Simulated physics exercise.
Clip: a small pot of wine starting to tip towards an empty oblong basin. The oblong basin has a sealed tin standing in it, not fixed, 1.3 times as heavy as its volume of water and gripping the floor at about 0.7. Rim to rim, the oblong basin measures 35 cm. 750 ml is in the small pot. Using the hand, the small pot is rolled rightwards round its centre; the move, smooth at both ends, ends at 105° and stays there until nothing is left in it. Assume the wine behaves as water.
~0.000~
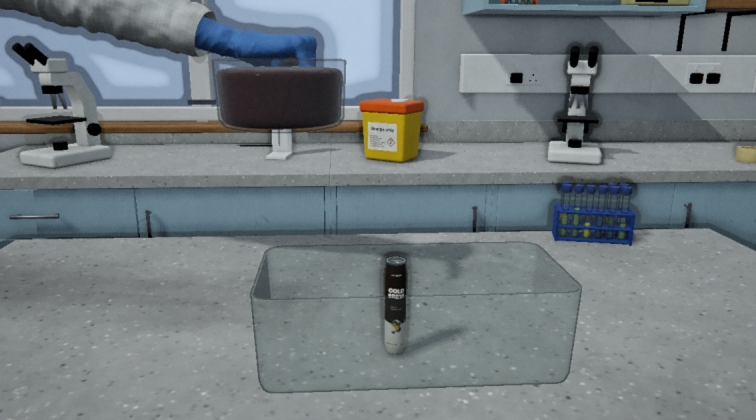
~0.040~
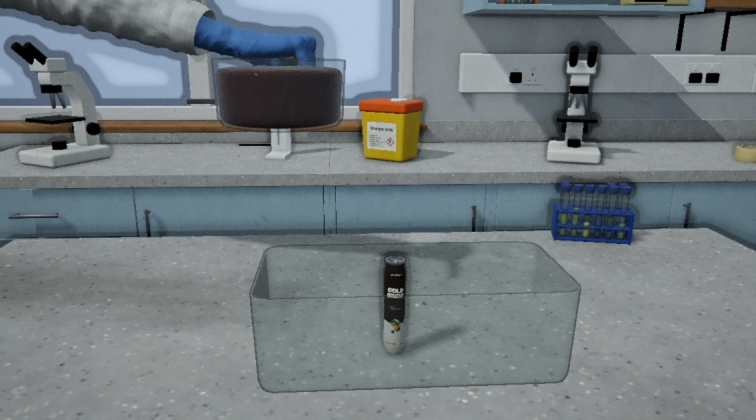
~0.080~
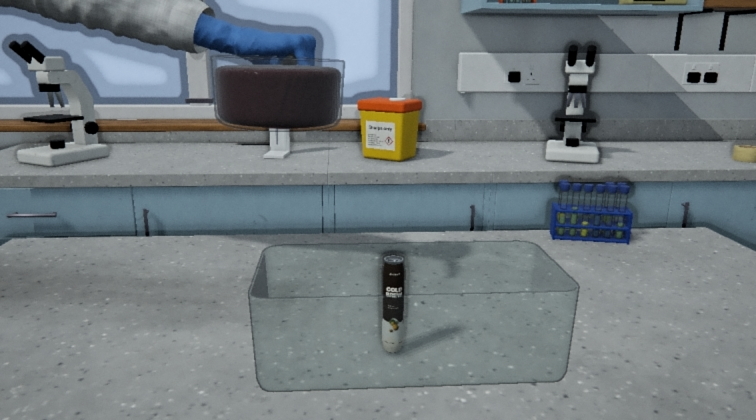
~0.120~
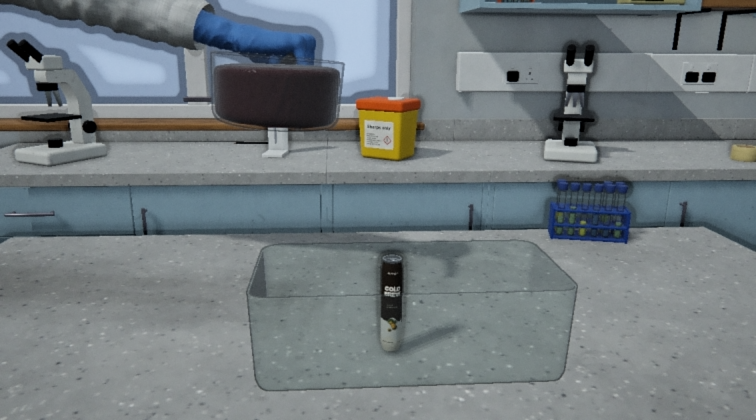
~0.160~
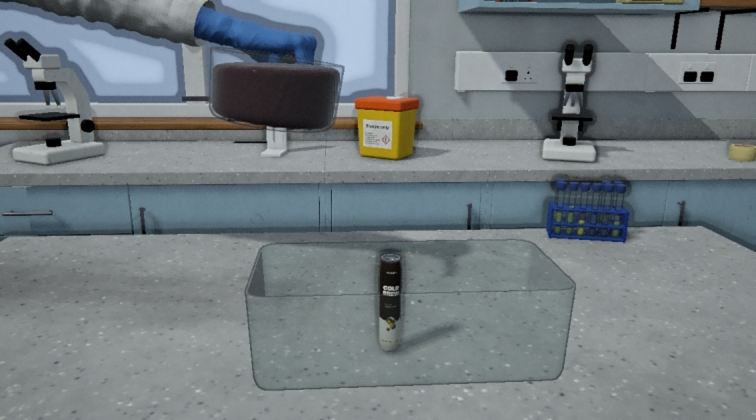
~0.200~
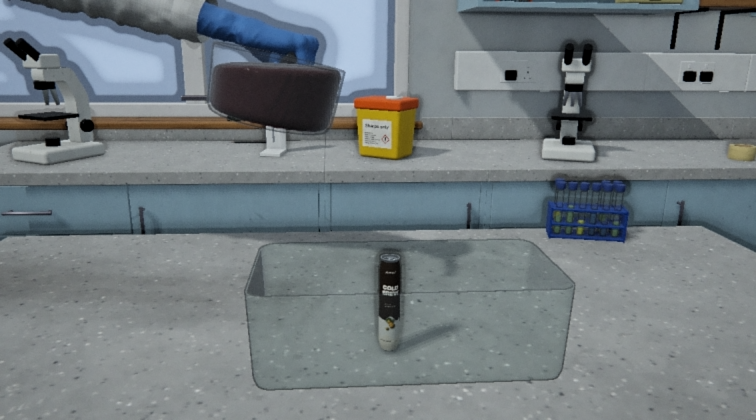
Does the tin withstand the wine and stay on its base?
Yes, it is still on its base.
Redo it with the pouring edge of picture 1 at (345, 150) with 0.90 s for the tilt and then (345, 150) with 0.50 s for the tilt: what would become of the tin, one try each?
Trial 1 - tin tips; trial 2 - tin tips.
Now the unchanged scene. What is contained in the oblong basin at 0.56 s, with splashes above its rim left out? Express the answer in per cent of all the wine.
8 %, more or less.
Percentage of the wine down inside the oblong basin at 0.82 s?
Some 78 percent of the total.
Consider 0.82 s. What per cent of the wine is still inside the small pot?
7 per cent or thereabouts.
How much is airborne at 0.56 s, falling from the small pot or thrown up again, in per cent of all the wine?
Some 44 % is the figure.
By 0.56 s the tilt is 72° and 49 per cent is still to pour; the tin stands where it began.
By 0.82 s the tilt is 103° and 7 per cent is still to pour; the tin stands where it began.
By 1.10 s the tilt is 105° and 0 per cent is still to pour; the tin leans 4°.
By 1.40 s the tilt is 105° and 0 per cent is still to pour; the tin stands where it began.
At rest the tin stands where it began.
